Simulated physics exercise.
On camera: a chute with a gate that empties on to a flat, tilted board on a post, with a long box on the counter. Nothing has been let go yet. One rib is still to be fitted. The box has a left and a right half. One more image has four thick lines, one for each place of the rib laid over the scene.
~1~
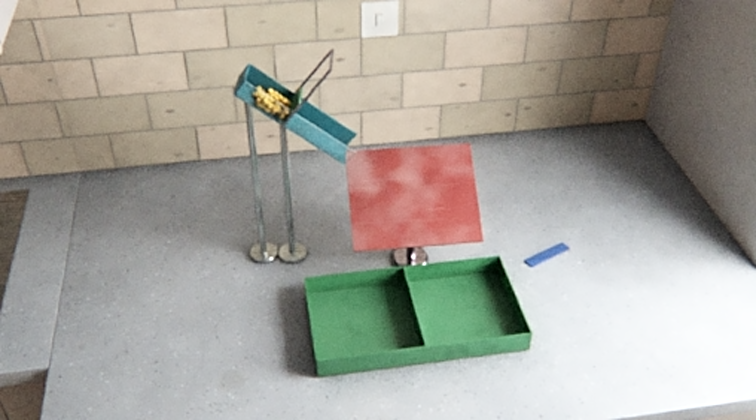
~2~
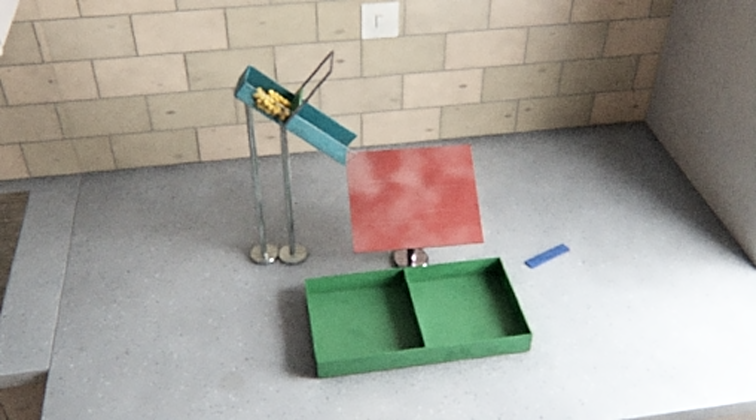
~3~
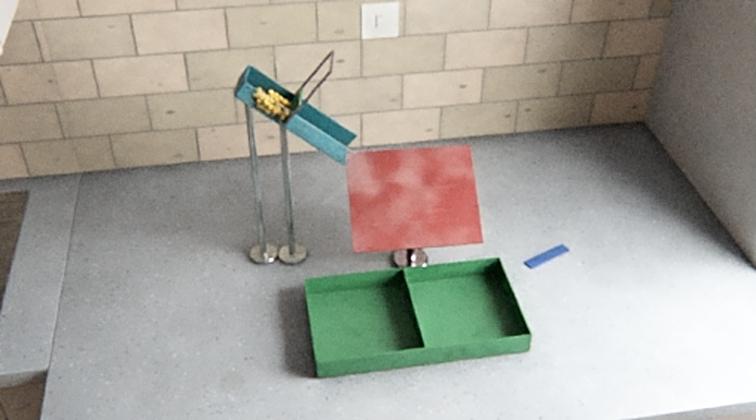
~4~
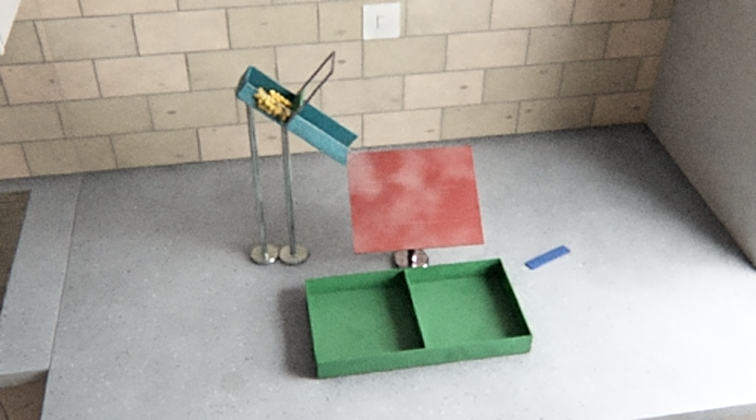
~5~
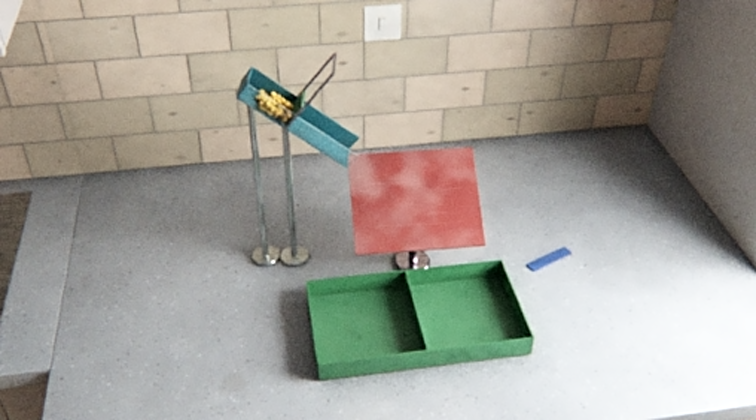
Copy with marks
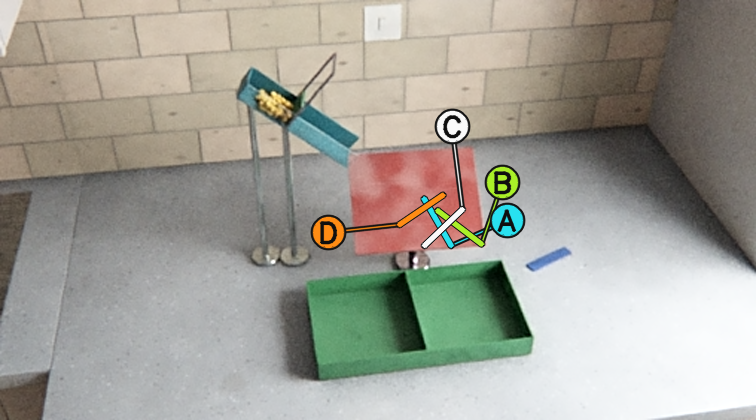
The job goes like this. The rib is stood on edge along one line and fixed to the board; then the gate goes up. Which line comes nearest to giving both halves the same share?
Use line C.
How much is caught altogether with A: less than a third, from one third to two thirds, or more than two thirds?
It is more than two thirds.
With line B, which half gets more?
More lands on the right.
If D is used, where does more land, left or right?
The left half.
On the marked copy, line A from (424, 198) to (451, 245); line B from (437, 210) to (481, 244); line C from (462, 209) to (424, 245); line D from (442, 195) to (399, 224).
If A is chosen, of what is caught, a small part in the left half, most in the right.
If B is chosen, of what is caught, a small part in the left half, most in the right.
If C is chosen, of what is caught, about half in the left half, about half in the right.
If D is chosen, of what is caught, nearly all in the left half, a small part in the right.
